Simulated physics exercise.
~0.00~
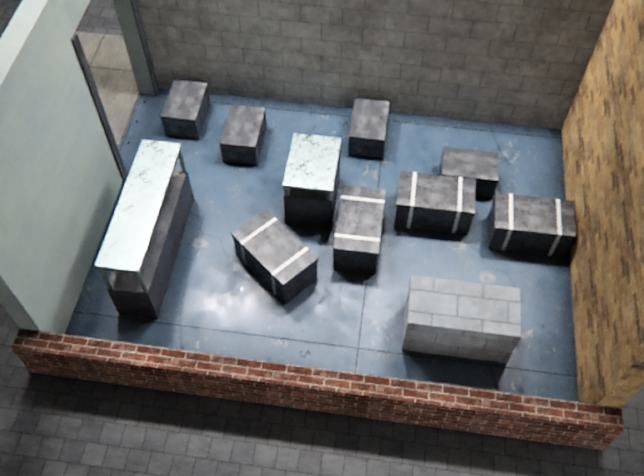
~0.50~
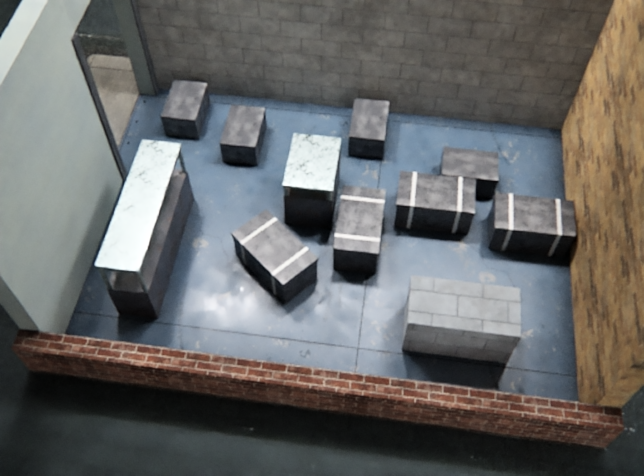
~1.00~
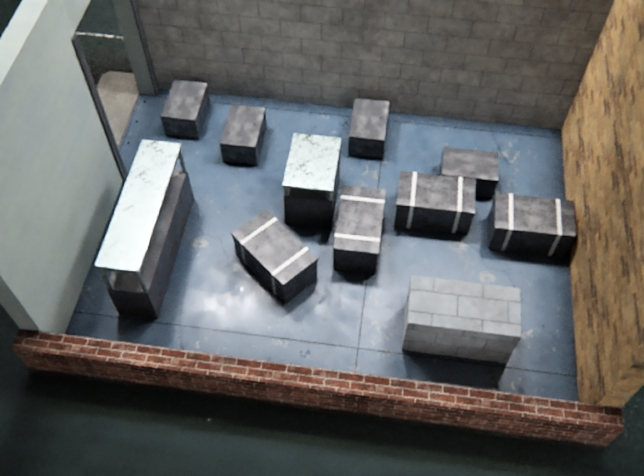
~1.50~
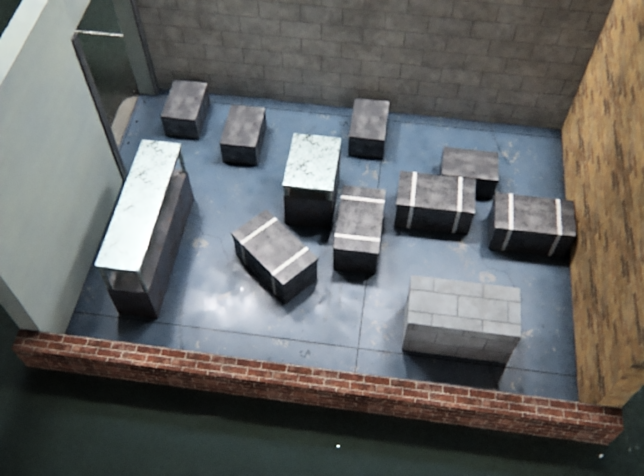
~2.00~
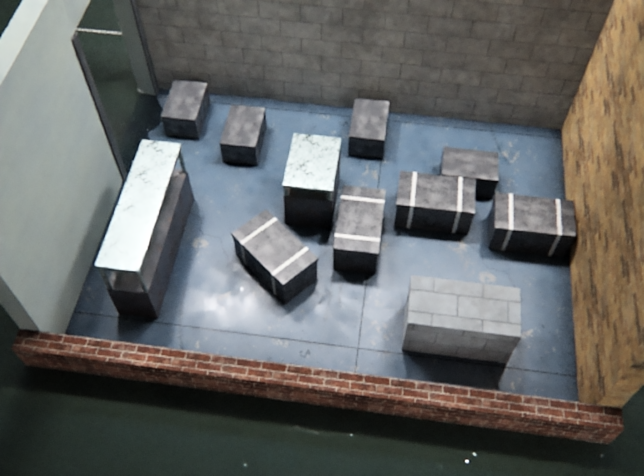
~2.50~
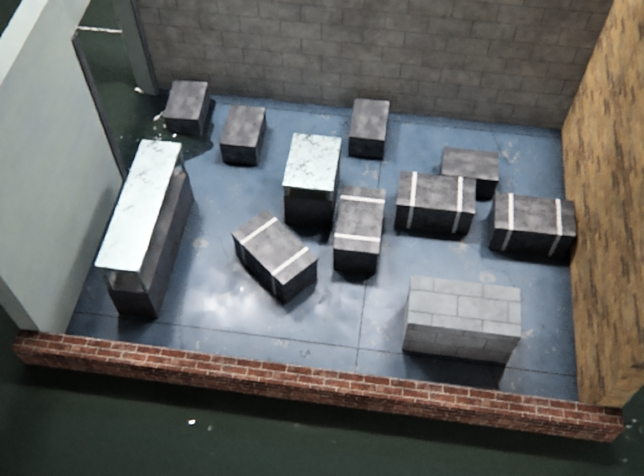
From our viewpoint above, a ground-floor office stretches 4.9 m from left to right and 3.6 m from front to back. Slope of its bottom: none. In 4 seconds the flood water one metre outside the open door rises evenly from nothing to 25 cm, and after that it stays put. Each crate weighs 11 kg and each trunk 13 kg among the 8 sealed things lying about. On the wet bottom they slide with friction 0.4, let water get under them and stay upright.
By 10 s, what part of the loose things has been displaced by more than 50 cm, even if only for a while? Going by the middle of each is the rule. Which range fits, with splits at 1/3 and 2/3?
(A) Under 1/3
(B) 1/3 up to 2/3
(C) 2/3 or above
C.
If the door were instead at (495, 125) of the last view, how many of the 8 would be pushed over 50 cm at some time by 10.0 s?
The answer would then be 5.
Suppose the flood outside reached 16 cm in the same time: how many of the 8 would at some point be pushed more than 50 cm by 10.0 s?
That would make 6 of them.
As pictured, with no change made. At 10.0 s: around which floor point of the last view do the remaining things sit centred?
About (446, 267).
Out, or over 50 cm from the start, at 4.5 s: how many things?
By that time the total stands at 2.
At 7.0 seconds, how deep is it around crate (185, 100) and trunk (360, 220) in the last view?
10 and 2 cm.
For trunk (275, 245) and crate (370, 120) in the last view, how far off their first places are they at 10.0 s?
In turn: 100 cm, 200 cm.
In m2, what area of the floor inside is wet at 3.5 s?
Close to 2.5 m2, I'd say.
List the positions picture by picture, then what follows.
The first frame shows a crate at (184, 99) rests on the ground; a crate at (243, 125) rests on the ground; water covers 0.0 m2; 0 of 8 have shifted.
The second frame shows a crate at (184, 99) rests on the ground; a crate at (243, 125), on the bottom; 0.0 m2 under water; 0 of 8 have shifted.
The third frame shows a crate at (184, 99), on the bottom; a crate at (243, 125), on the bottom; 0.0 m2 under water; 0 of 8 have shifted.
The fourth frame shows a crate at (184, 99) rests on the ground; a crate at (243, 125), on the bottom; 0.0 m2 under water; 0 of 8 have shifted.
The fifth frame shows a crate at (184, 99), on the bottom; a crate at (243, 125), on the bottom; water covers 0.1 m2; 0 of 8 have shifted.
The sixth frame shows a crate at (186, 99) rests on the ground; a crate at (243, 125), on the bottom; 0.6 m2 under water; 0 of 8 have shifted.
After 3.5 s 1 of 8 are over 50 cm from their spots; 0 afloat.
After 4.5 s 2 of 8 are over 50 cm from their spots; 1 afloat.
After 7.0 s 6 of 8 are over 50 cm from their spots; 5 afloat.
After 10.0 s 7 of 8 are over 50 cm from their spots, and 7 have been at some point; 8 afloat.
